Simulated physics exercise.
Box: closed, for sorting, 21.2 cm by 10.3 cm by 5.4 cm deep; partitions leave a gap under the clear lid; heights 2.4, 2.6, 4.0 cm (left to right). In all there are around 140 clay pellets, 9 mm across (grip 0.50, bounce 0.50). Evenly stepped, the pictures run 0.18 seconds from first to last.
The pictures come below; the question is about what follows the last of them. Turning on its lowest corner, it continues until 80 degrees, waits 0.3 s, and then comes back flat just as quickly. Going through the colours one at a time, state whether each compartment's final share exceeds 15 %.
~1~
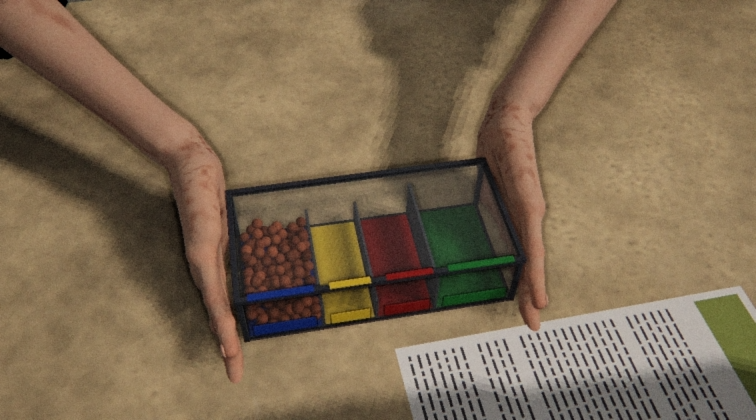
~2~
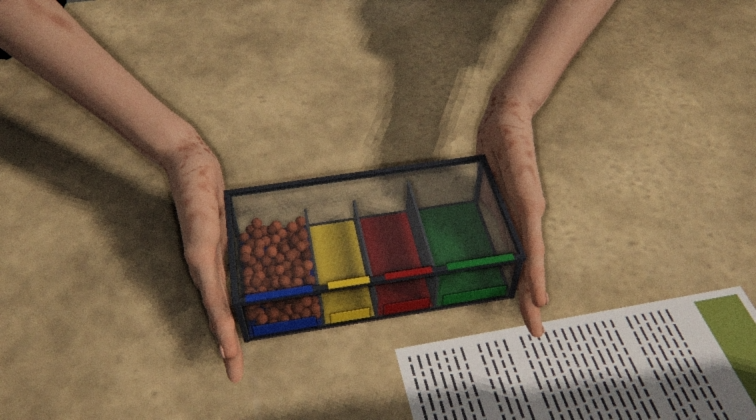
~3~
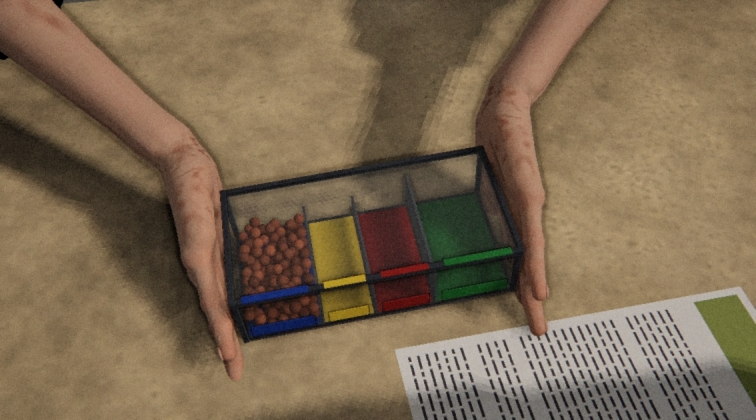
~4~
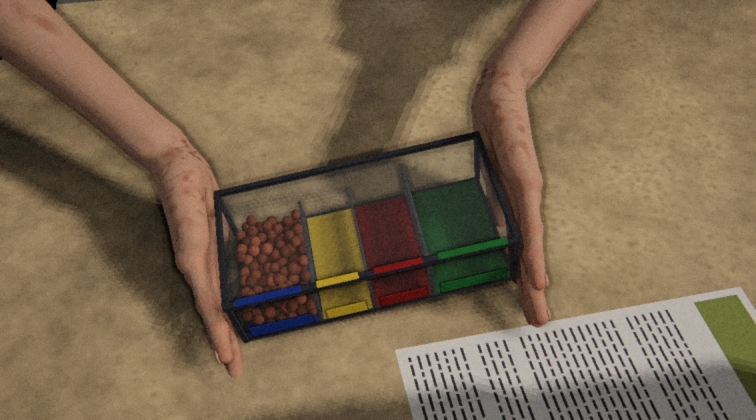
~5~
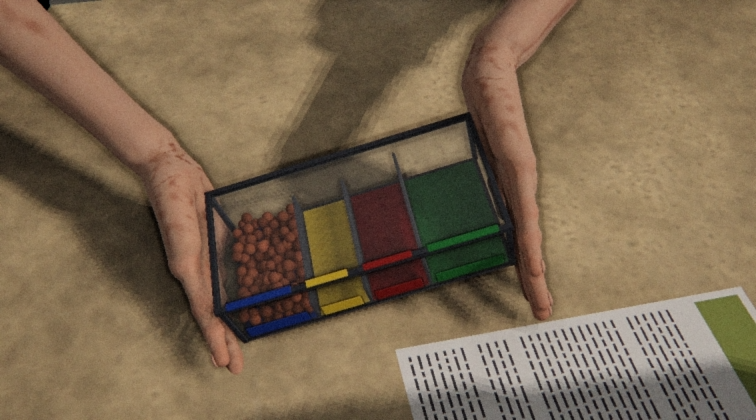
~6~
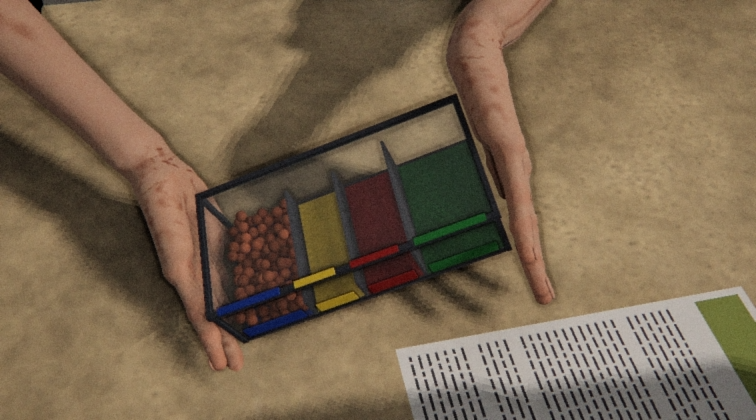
Red: Does not exceed; blue: Exceeds; green: Does not exceed; yellow: Does not exceed.
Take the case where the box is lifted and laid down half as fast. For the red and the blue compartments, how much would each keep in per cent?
The red compartment would end with 0 per cent and the blue one with 100 per cent.
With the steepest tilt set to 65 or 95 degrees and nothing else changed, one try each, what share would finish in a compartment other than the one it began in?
About 0 and 0 per cent.
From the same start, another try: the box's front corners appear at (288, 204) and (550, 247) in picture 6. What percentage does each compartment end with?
Red 40 %, blue 25 %, green 35 %, yellow 5 %.
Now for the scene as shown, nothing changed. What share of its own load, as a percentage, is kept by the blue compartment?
That compartment keeps close to 100 per cent of its own pieces.
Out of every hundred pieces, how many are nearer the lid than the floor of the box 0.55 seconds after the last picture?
Share: Approx. 20 %.
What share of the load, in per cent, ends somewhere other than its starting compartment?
That comes to close to 0 percent.
Then, 0.55 s after the last picture, tilt 80 degrees; blue 100 %.
Then, 0.92 s after the last picture, tilt 45 degrees; blue 100 %.
Then, 1.38 s after the last picture, tilt 0 degrees; blue 100 %.
In the end, red 0 %, blue 100 %, green 0 %, yellow 0 %.
